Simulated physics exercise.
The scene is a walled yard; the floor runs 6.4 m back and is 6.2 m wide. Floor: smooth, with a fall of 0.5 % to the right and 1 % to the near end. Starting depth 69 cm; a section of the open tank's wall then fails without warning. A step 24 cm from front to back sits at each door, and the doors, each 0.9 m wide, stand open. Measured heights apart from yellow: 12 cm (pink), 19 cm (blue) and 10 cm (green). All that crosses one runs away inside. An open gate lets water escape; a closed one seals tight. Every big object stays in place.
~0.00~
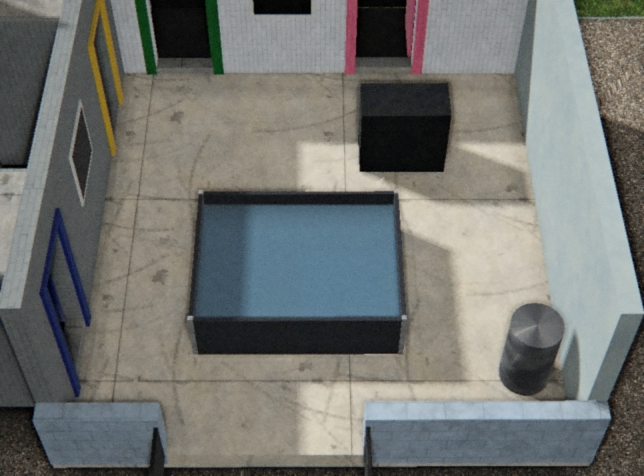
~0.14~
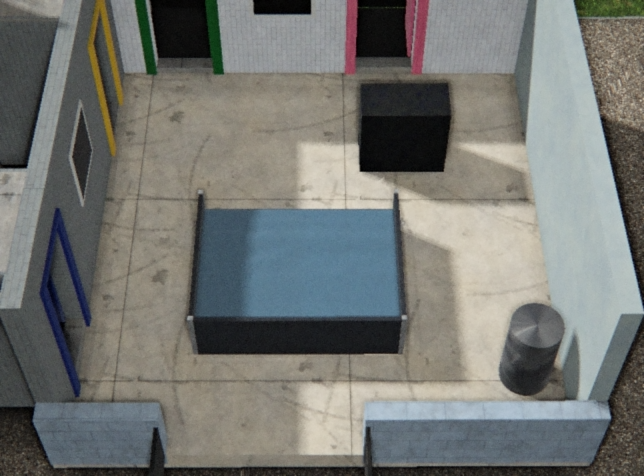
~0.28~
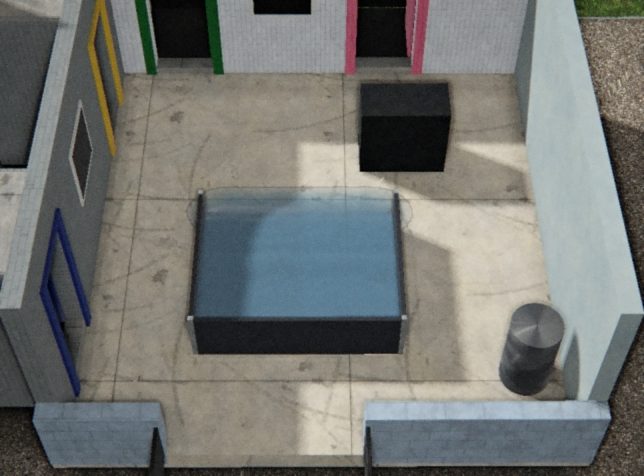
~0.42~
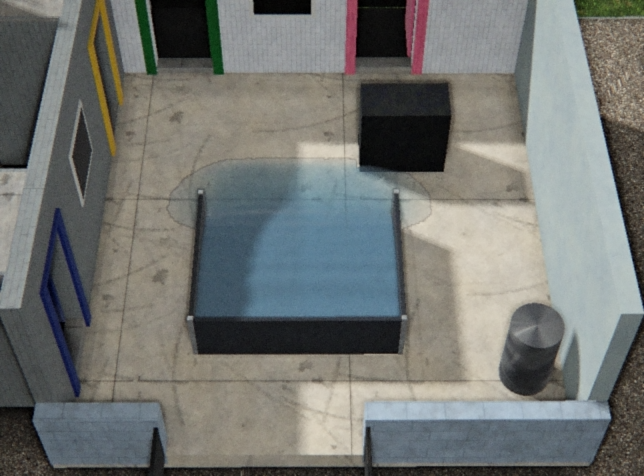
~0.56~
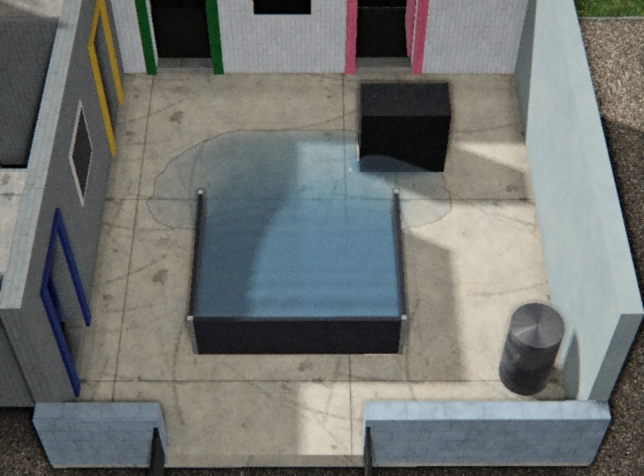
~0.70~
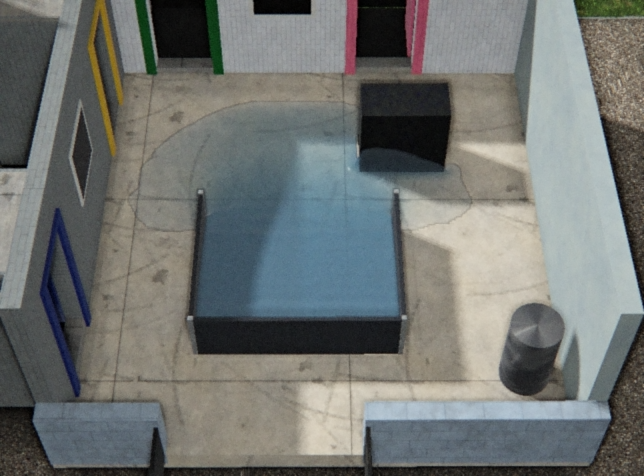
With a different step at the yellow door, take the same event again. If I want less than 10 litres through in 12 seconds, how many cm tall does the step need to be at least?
You would need about 23 cm.
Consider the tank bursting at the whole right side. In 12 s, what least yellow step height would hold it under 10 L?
Close to 12.0 cm at the least.
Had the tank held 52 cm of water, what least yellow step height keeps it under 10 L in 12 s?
About 17 cm.
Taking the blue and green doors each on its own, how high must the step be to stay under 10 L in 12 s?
You'd want some 9.5 cm at blue and some 27 cm at green.
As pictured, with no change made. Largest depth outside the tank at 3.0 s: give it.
Around 37 centimetres.
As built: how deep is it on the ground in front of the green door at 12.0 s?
It works out to about 2.0 centimetres deep.
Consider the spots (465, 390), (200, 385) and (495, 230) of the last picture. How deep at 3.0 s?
Roughly 0, 0 and 4 centimetres.
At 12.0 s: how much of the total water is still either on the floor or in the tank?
Water still present: Approx. 74 %.
After 1.4 s water covers 40 % of the floor, deepest (47 cm) near (296, 77); 6 cm at the yellow door, 0 litres in over its 8 cm step.
After 3.0 s water covers 60 % of the floor, deepest (37 cm) near (136, 76); 24 cm at the yellow door, 29 litres in over its 8 cm step.
After 12.0 s water covers 100 % of the floor, deepest (12 cm) near (489, 385); 2 cm at the yellow door, 156 litres in over its 8 cm step.
At the yellow door as built, the water arrived by 1.2 s and peaked near 24 cm at 3.0 s.
With a step of 19 cm, 24 litres would have come in within the 12 s; with 25.5 cm, 4 litres. So under 10 litres takes about 23 cm.
